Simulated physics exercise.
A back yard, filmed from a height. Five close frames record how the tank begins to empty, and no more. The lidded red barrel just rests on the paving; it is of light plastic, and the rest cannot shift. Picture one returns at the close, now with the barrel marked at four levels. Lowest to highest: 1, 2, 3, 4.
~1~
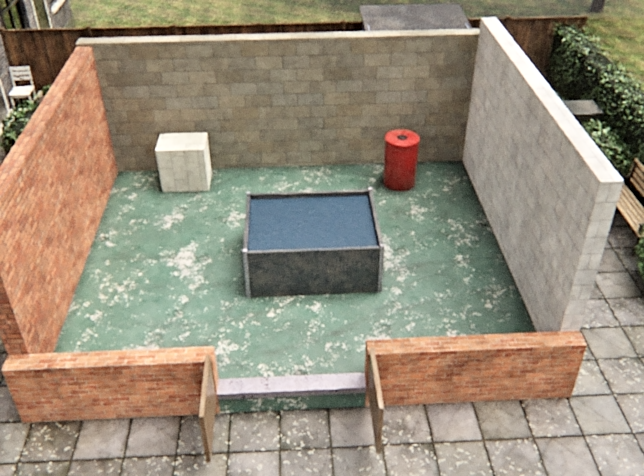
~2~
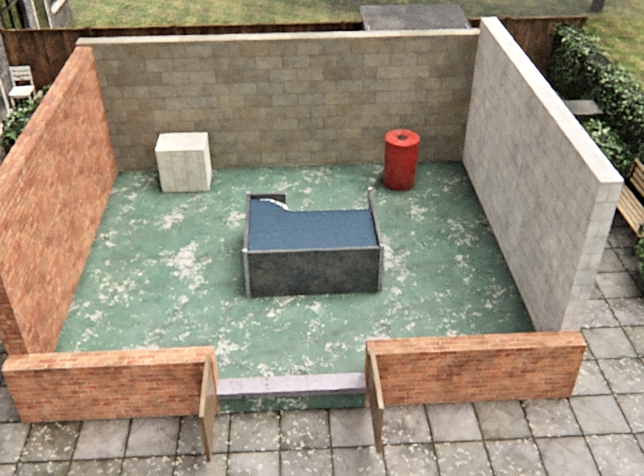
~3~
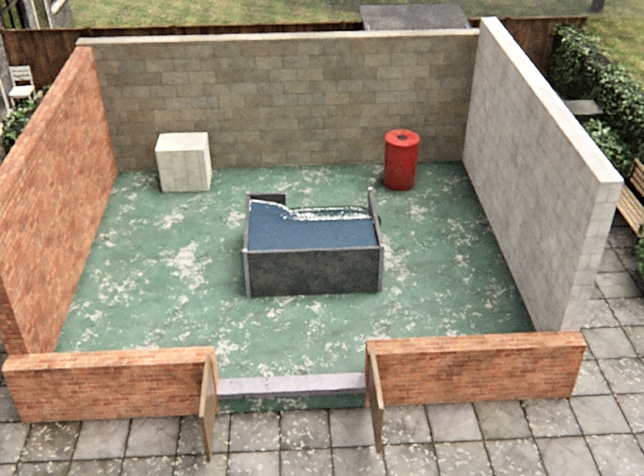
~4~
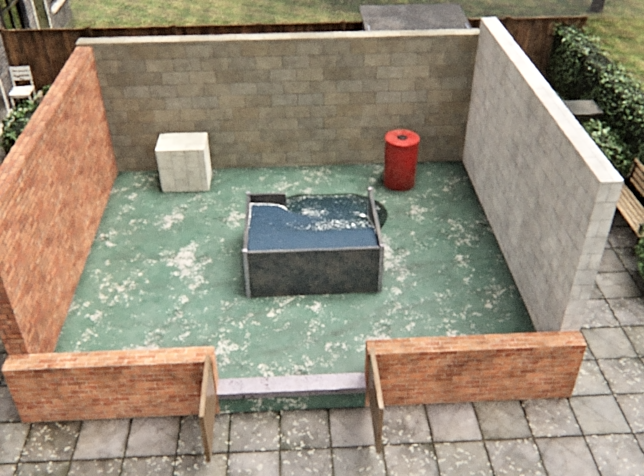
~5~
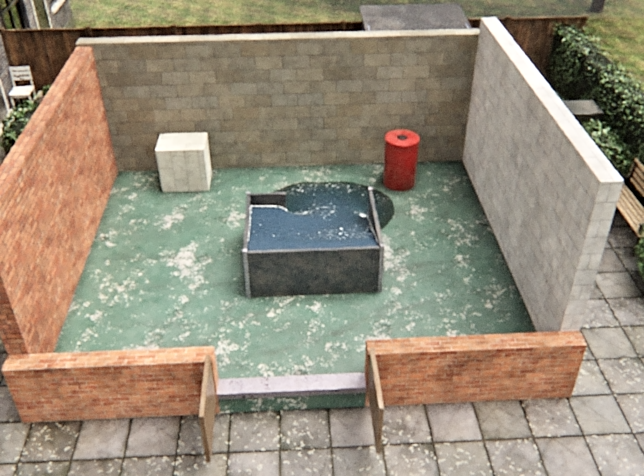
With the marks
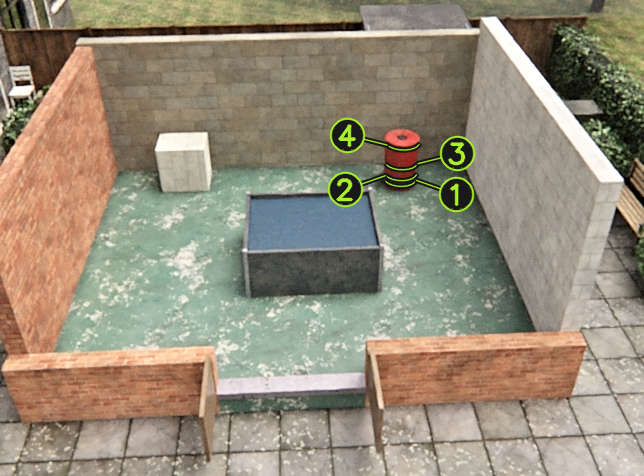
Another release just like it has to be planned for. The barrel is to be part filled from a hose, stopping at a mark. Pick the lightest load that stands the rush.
Line 3.
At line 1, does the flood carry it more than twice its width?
Yes.
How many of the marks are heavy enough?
Two of the four.
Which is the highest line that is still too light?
The answer is 2.
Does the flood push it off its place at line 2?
Yes, that goes wrong.
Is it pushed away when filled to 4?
No, not at all.
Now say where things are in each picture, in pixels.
Lid of the red barrel at (402, 137); tank full, its middle at (312, 224); open gate at (290, 346), in the first frame.
Water covers 2 % of the ground, mostly out of sight from here, in the second frame.
Water covers 4 % of the ground, mostly out of sight from here, in the third frame.
In the fourth frame, 6 % of the ground under water, its edge towards the barrel at (376, 203).
Lid of the red barrel at (402, 137); 9 % of the ground under water, its edge towards the barrel at (378, 194), in the fifth frame.
In lime, 1 at (402, 186); 2 at (402, 180); 3 at (403, 169); 4 at (405, 150); from the bottom up 1, 2, 3, 4.
With 1, it is pushed about 4 times its own width away.
With 2, it is pushed about its own width away.
With 3, it does not move.
With 4, it does not move.
